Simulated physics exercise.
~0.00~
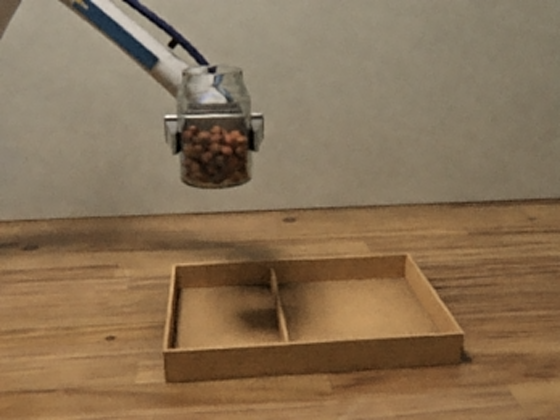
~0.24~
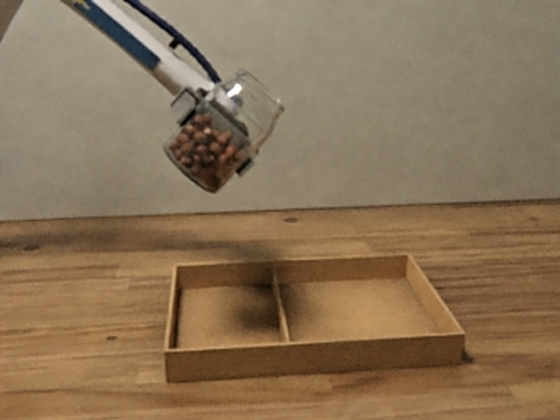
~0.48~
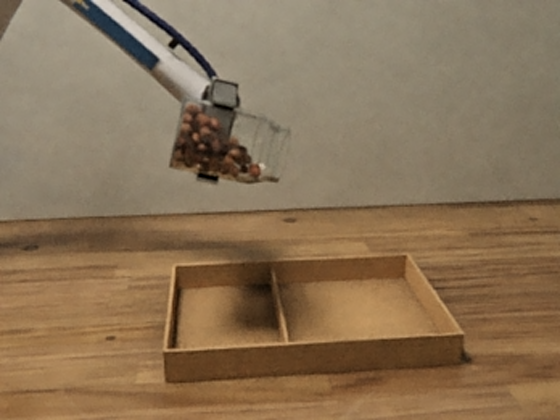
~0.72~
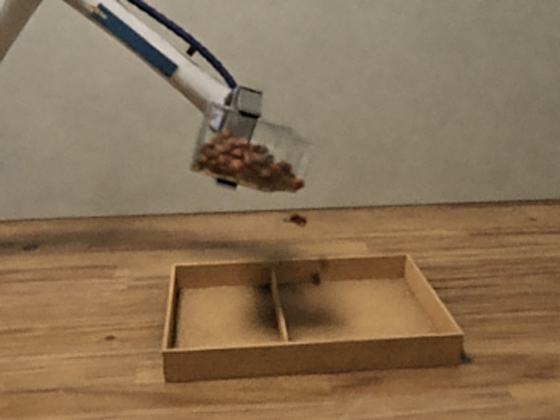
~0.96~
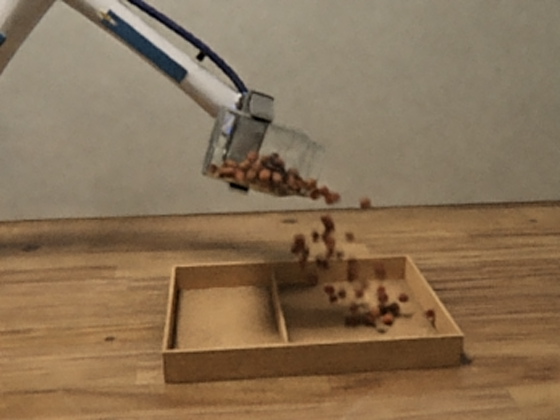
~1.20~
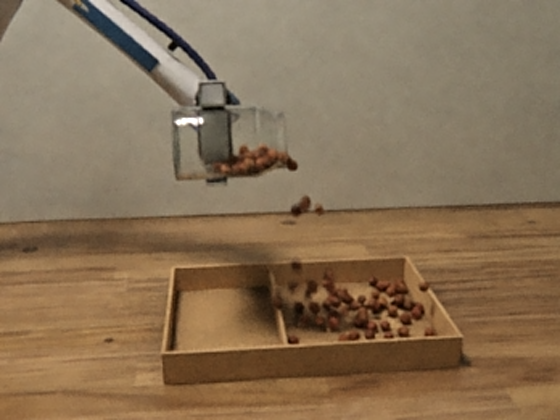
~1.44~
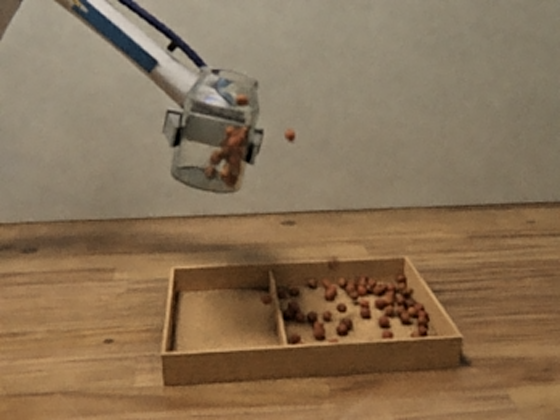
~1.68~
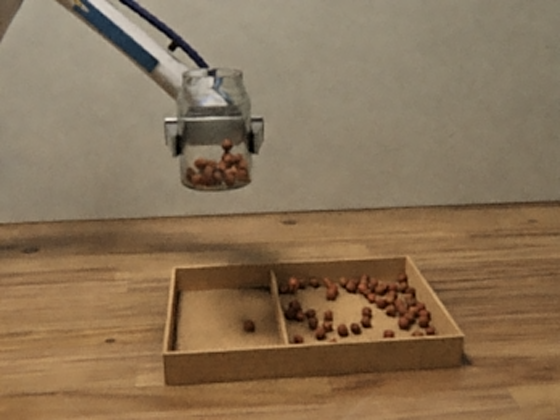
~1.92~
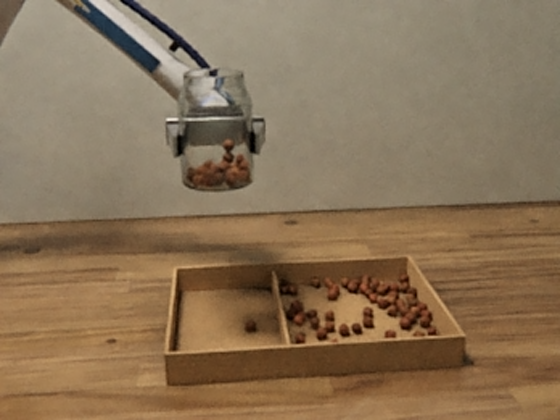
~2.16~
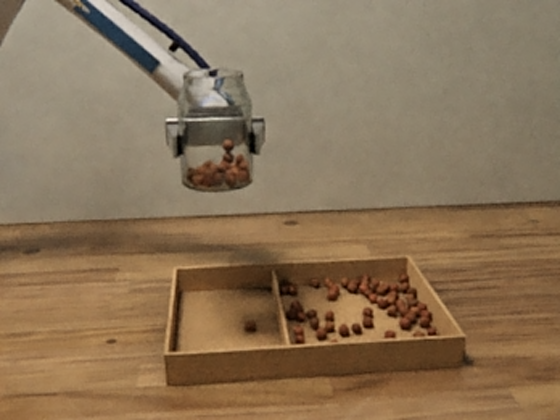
Robot arm tipping a glass jar of hazelnuts, spilling most into a divided tray's right section, then returning upright with some left.
